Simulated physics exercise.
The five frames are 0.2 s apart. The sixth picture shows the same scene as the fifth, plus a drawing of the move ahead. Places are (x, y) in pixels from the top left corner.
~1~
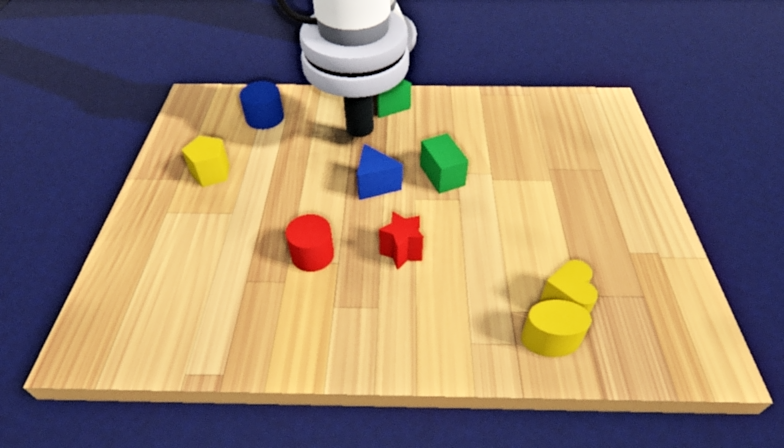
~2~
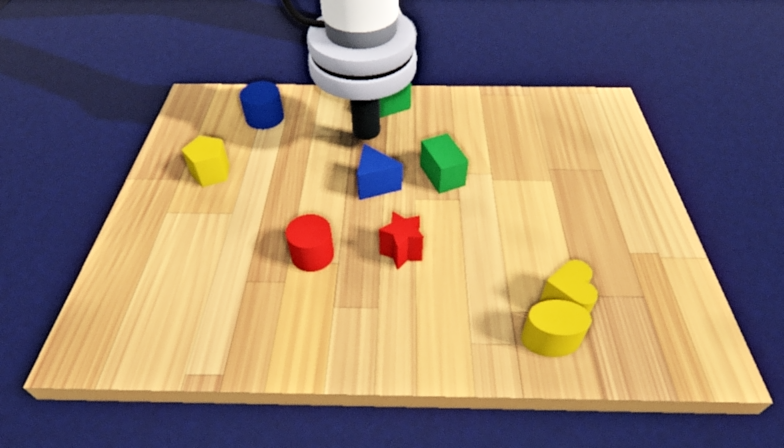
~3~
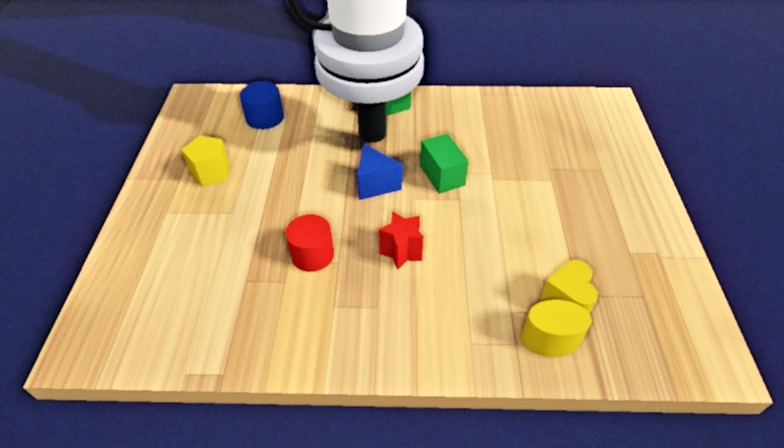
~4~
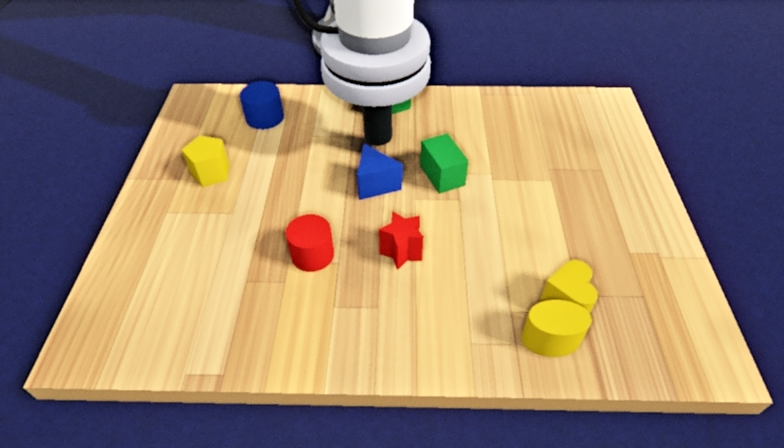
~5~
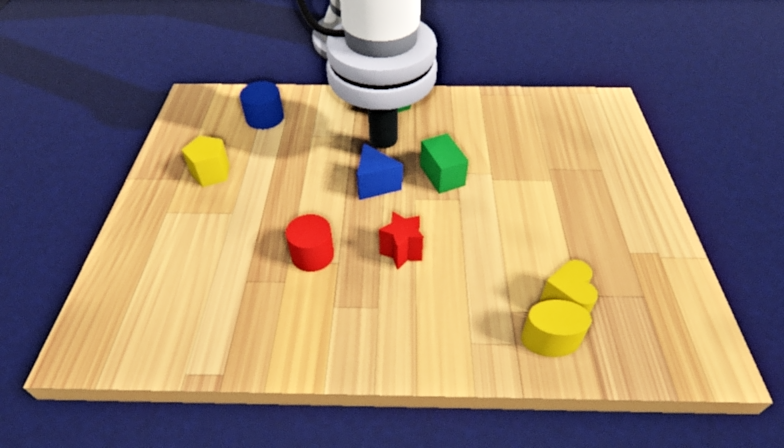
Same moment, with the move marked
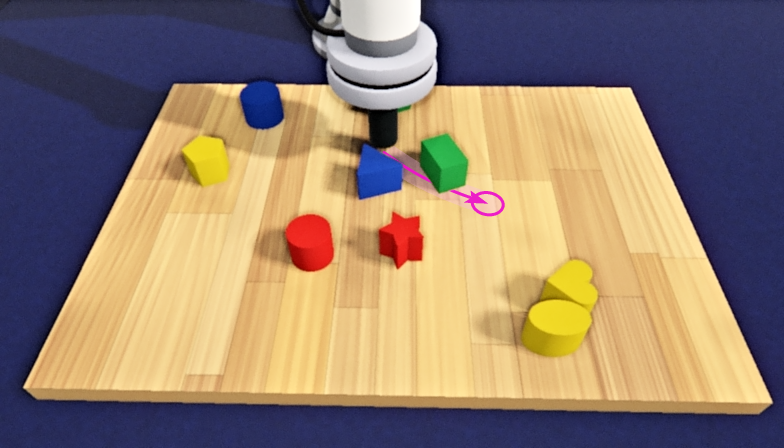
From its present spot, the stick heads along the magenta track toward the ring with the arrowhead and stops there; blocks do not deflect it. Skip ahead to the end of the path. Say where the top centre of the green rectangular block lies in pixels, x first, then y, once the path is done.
I predict (482, 151).
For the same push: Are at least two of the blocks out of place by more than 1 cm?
No, I don't think so.
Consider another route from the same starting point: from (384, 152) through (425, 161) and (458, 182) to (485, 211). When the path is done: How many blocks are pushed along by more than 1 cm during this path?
Only one of them.
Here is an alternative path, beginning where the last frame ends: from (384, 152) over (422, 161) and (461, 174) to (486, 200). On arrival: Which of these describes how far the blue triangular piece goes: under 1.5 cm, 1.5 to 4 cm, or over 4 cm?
The answer will be the short band, under 1.5 cm.
The drawn path runs from (384, 152) by way of (413, 172) and (448, 189) to (488, 203).
On the path given first. One third of the way, stick at (413, 159); green rectangular block at (447, 150).
Two thirds of the way, stick at (450, 177); green rectangular block at (476, 152), turned 20° anticlockwise.
At the end, stick at (490, 191); blue triangular piece not moved; green rectangular block at (482, 151), turned 35° anticlockwise.
